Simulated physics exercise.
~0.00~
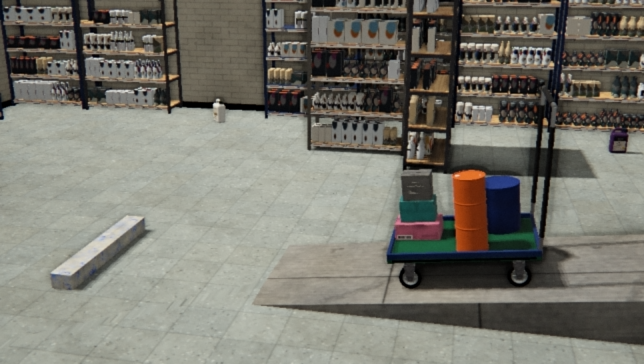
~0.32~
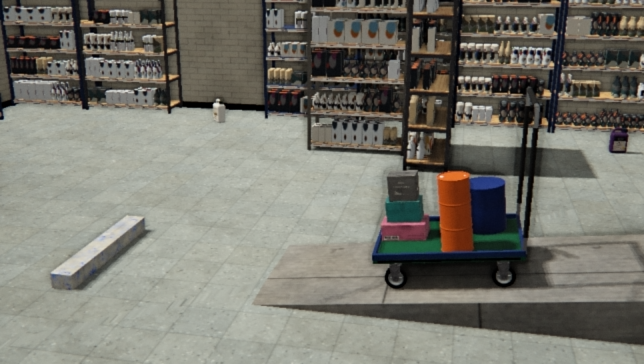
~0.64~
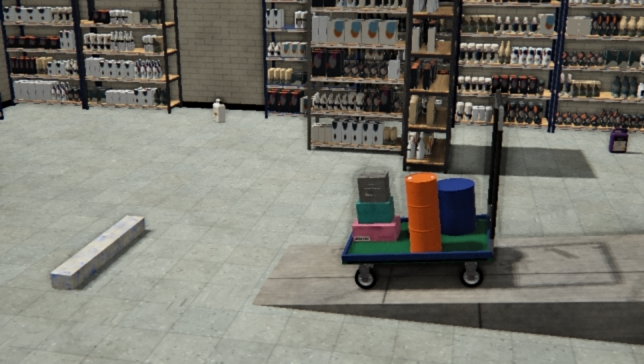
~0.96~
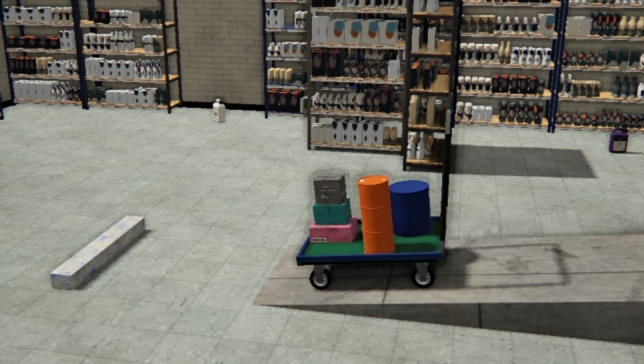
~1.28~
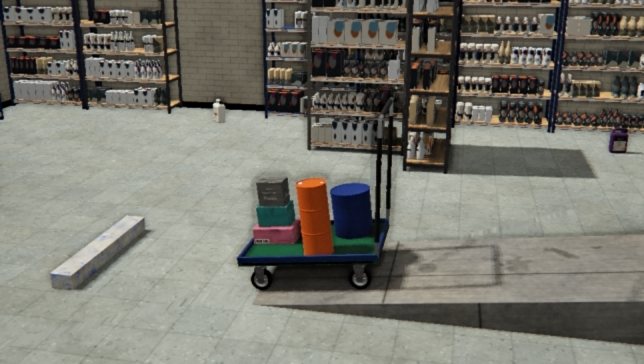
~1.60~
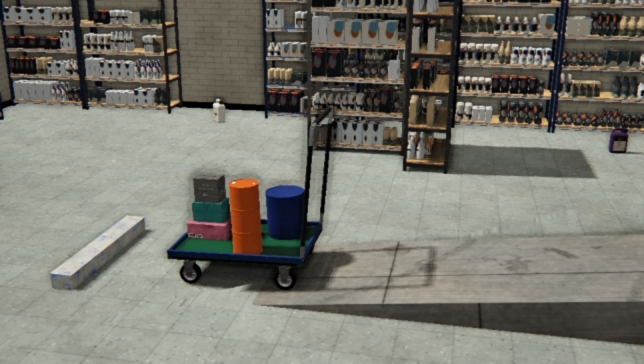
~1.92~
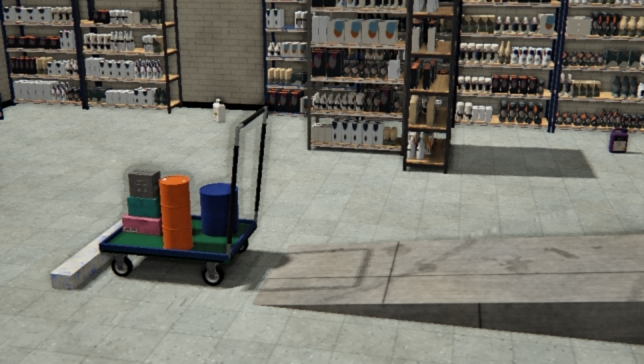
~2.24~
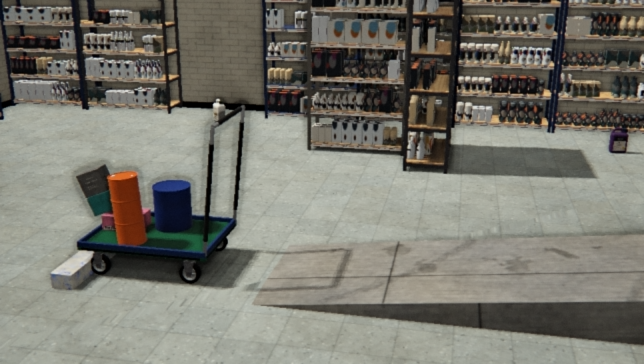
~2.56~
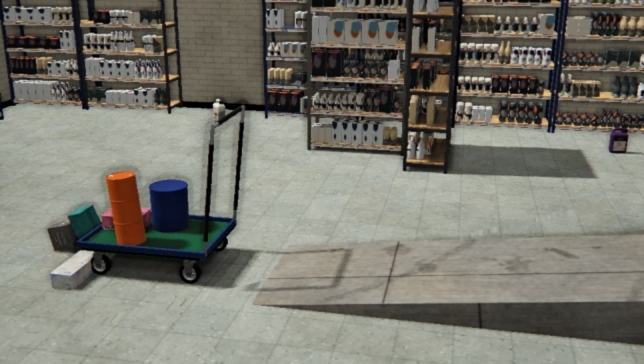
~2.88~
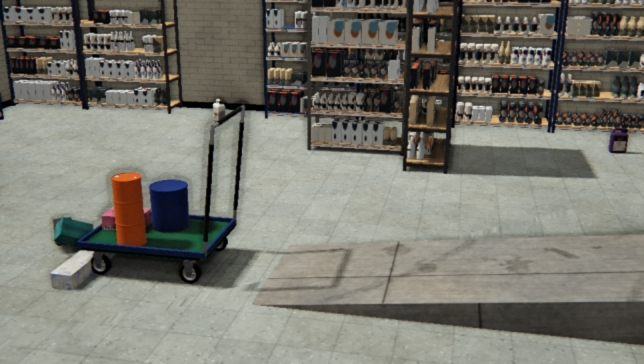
In a storeroom lined with shelves of bottles, a flat trolley carrying boxes, an orange canister and a blue pail rolls left down a ramp and stops at a kerb, where the grey parcel and turquoise box topple off the front while the canister and pail stay upright aboard.
